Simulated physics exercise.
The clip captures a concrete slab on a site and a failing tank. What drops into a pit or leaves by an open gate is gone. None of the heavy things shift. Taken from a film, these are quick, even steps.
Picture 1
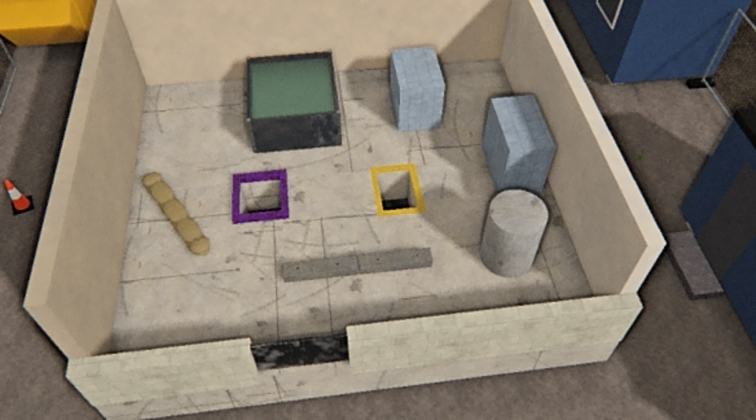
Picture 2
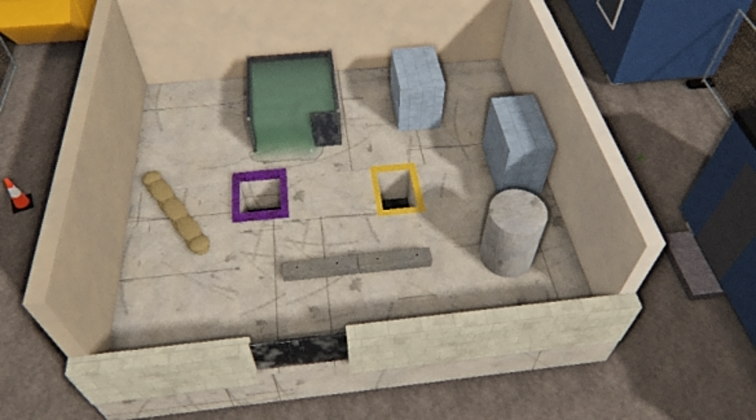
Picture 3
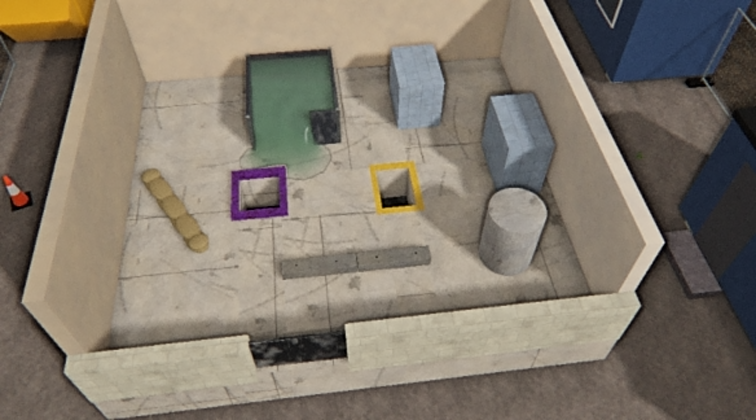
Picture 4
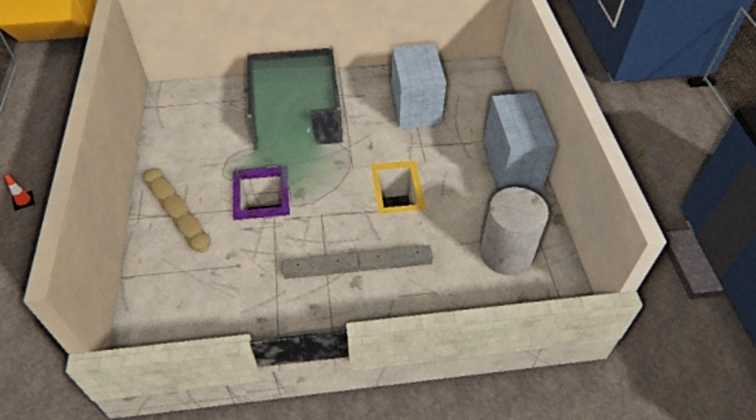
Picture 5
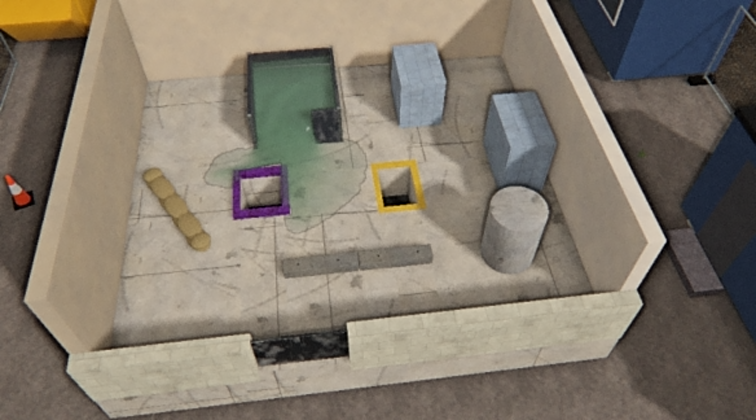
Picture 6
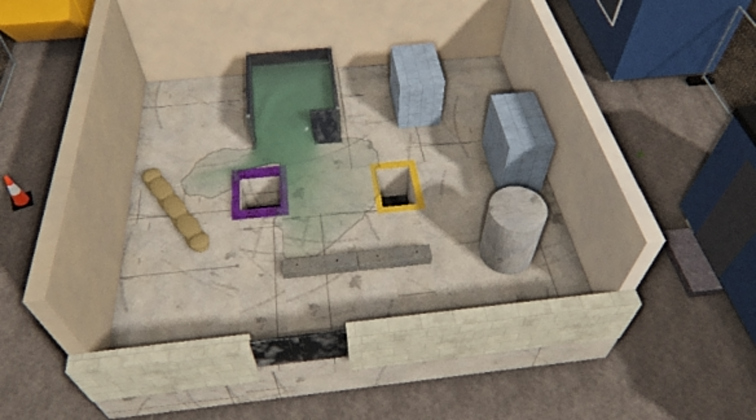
A dark-sided tank of green water stands at the back left of a pale, low-walled concrete slab on a site, seen from high above by a still camera. Purple-framed and yellow-framed square pits lie before it, with tan sandbags left, a grey barrier in front, and blue-grey blocks and a cylinder right. The tank's front opens and green water pours out, spreading forward and sideways around the purple pit and toward the yellow one.
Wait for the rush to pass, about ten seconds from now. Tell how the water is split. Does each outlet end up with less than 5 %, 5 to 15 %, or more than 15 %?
In the end the gate never reaches five per cent; the yellow pit holds five to fifteen per cent; the purple pit clears fifteen per cent.
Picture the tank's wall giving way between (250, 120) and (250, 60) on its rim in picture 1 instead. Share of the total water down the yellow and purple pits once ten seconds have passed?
Yellow about 4 %, purple about 6 %.
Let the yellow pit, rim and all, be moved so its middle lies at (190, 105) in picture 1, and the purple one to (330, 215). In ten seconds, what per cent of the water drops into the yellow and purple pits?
For yellow, 6 in a hundred; for purple, 12 in a hundred.
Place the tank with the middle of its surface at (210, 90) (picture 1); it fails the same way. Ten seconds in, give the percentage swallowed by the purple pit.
In per cent: Purple 8.
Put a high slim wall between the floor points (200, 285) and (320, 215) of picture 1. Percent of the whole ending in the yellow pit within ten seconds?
Yellow: 15 %.
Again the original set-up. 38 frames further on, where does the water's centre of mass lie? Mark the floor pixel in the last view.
About (333, 181).
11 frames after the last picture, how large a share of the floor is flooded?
Around 30 percent of it.
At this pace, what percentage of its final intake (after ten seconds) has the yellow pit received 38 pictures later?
The figure is near 65 per cent.
A moment on, water covers 20 % of the floor; the gate 0 %, the yellow pit 1 %, the purple pit 12 %.
Next, water covers 30 % of the floor; the gate 0 %, the yellow pit 2 %, the purple pit 18 %.
Then, water covers 45 % of the floor; the gate 0 %, the yellow pit 3 %, the purple pit 21 %.
Later, water covers 70 % of the floor; the gate 0 %, the yellow pit 6 %, the purple pit 23 %.
In the end, water covers 85 % of the floor; the gate 0 %, the yellow pit 9 %, the purple pit 23 %.
